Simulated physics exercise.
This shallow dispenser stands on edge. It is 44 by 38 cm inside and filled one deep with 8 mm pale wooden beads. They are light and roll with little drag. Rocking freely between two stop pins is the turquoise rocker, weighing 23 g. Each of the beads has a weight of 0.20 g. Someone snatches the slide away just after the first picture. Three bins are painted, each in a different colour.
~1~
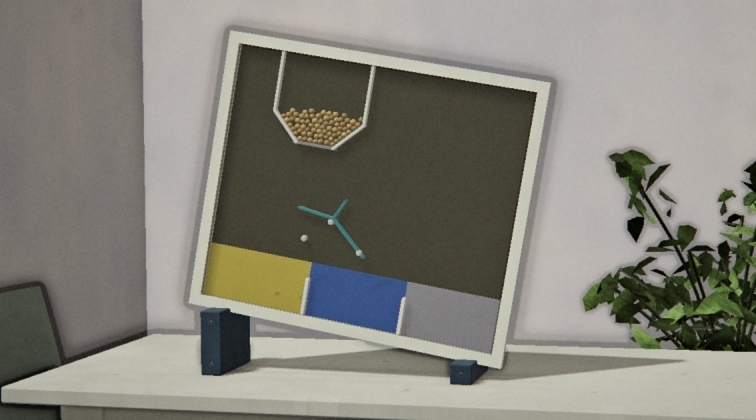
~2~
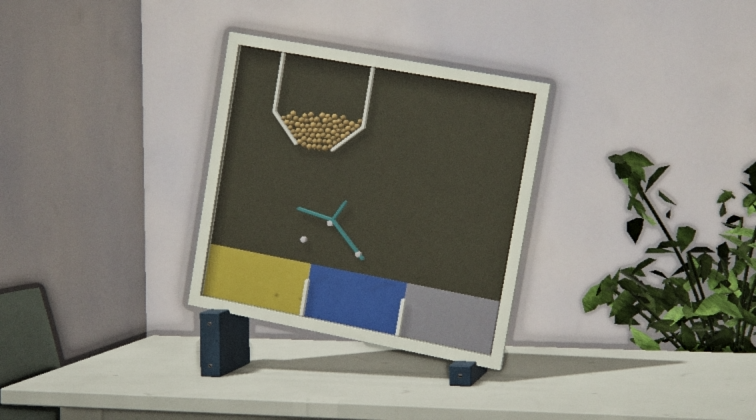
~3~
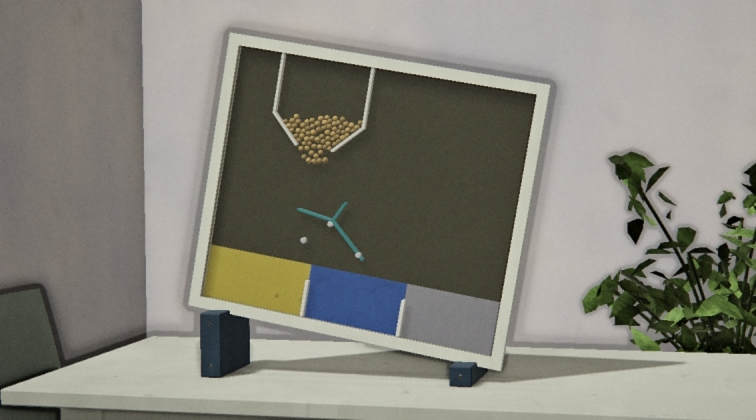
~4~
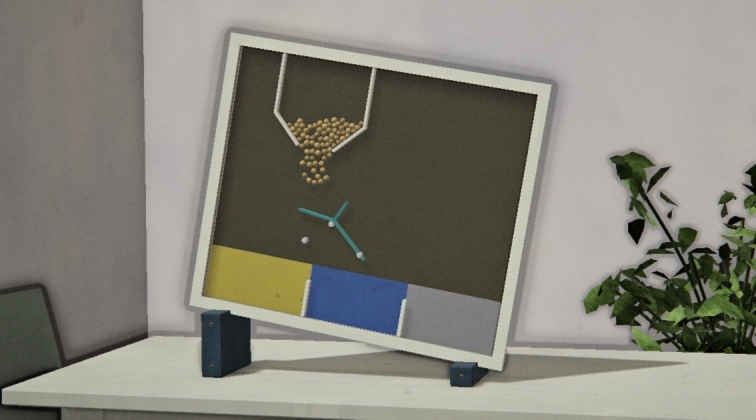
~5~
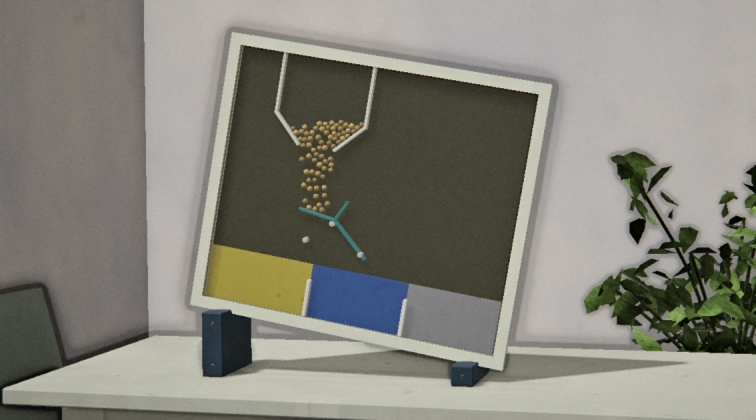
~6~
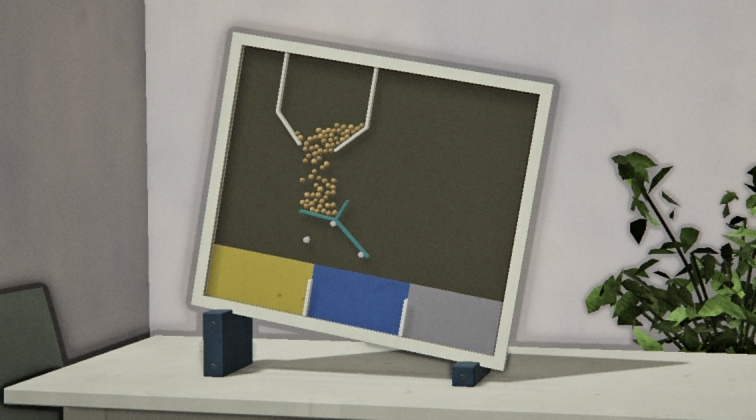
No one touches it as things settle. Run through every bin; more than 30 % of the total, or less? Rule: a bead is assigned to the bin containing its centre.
Blue less, yellow more, grey less than 30 %.
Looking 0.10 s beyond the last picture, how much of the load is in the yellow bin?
Around 0 percent of the load.
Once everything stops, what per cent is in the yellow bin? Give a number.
Around 95 %.
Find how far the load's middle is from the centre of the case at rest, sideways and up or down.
Left: About 15 cm; below: About 15 cm.
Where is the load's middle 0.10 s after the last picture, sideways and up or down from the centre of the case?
Position estimate: Left 8 cm, above 1 cm.
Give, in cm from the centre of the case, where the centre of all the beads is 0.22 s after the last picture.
About 11 cm left and 5 cm below.
Then, 0.10 s later than the last picture, the beads' middle is 8 cm left of and 1 cm above the centre; nothing in the marked areas; turquoise rocker right end down 14°.
Then, 0.22 s later than the last picture, the beads' middle is 11 cm left of and 5 cm below the centre; yellow 30 %; turquoise rocker left end down 1°.
Then, 0.45 s later than the last picture, the beads' middle is 15 cm left of and 13 cm below the centre; yellow 80 %; turquoise rocker right end down 0°.
All still 1.4 s after it, blue 0 %, yellow 95 %, grey 5 %; turquoise rocker right end down 37°.
